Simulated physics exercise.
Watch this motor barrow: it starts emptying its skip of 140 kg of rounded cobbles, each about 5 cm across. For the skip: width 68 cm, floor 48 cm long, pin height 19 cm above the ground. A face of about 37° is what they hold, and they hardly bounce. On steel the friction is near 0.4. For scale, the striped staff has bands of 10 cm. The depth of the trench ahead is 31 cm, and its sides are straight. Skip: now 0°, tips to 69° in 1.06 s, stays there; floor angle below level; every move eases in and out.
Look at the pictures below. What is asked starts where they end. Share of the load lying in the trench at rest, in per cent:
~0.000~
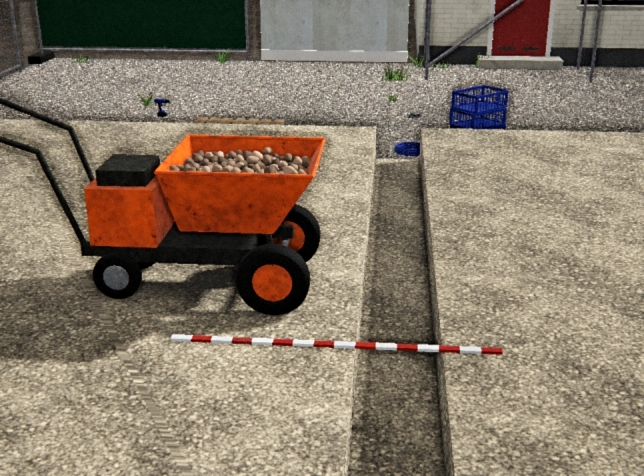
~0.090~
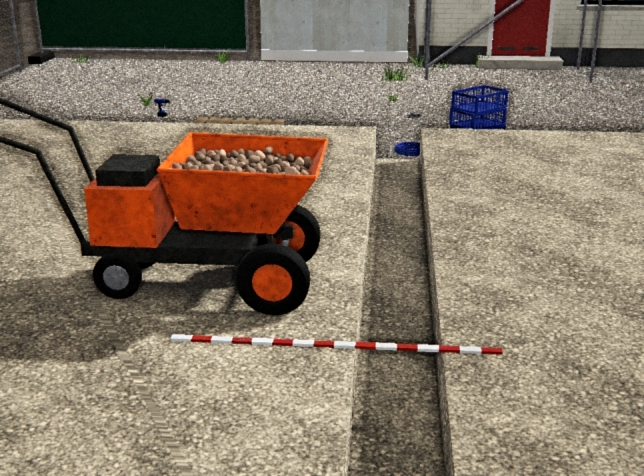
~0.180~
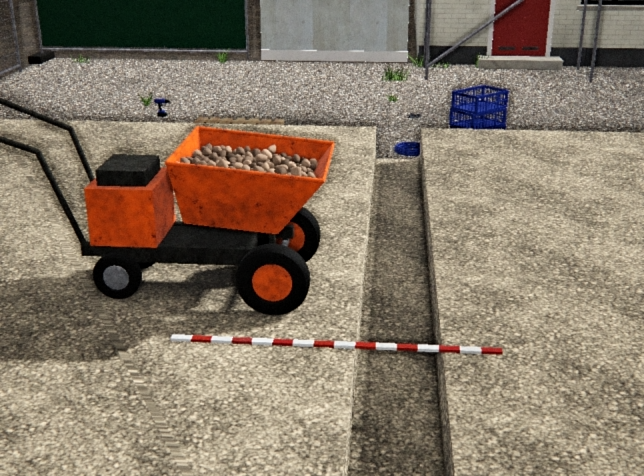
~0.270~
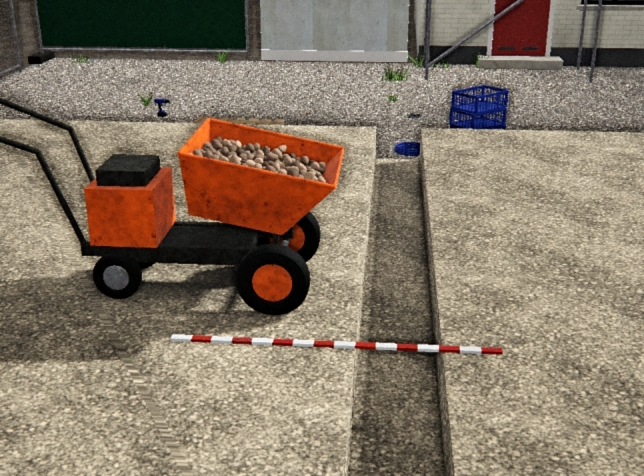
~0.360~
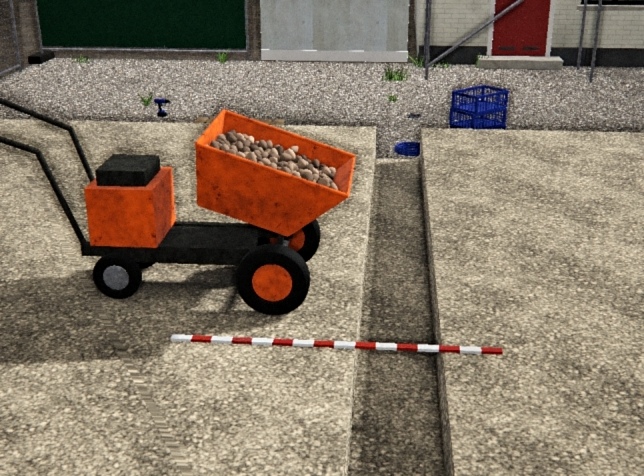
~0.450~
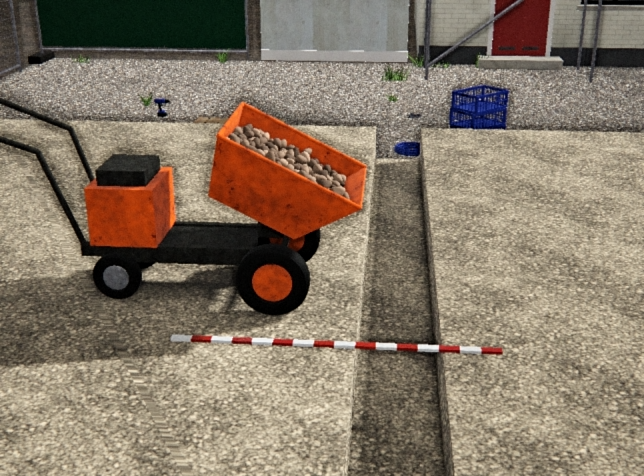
76 per cent.
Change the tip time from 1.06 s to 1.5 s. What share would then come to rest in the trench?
I'd put it at roughly 80 per cent.
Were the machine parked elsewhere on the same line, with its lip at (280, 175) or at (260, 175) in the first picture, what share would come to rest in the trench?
Near 90 then near 90 percent.
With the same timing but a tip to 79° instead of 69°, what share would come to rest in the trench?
I'd guess some 85 in a hundred.
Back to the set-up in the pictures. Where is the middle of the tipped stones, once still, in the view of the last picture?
Around (413, 327).
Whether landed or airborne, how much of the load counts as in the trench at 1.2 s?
By that moment, roughly 20 per cent of the load.
After 0.8 s the floor is at 59°; 100 % in the skip; the foremost stones are at (385, 238).
After 1.2 s the floor is at 69°; 76 % in the skip, 19 % in the trench, 4 % past the trench; the foremost stones are at (461, 302).
After 1.5 s the floor is at 69°; 44 % in the skip, 38 % in the trench, 18 % past the trench; the foremost stones are at (552, 289).
After 3.5 s the floor is at 69°; 5 % in the skip, 76 % in the trench, 18 % past the trench; the foremost stones are at (628, 288).
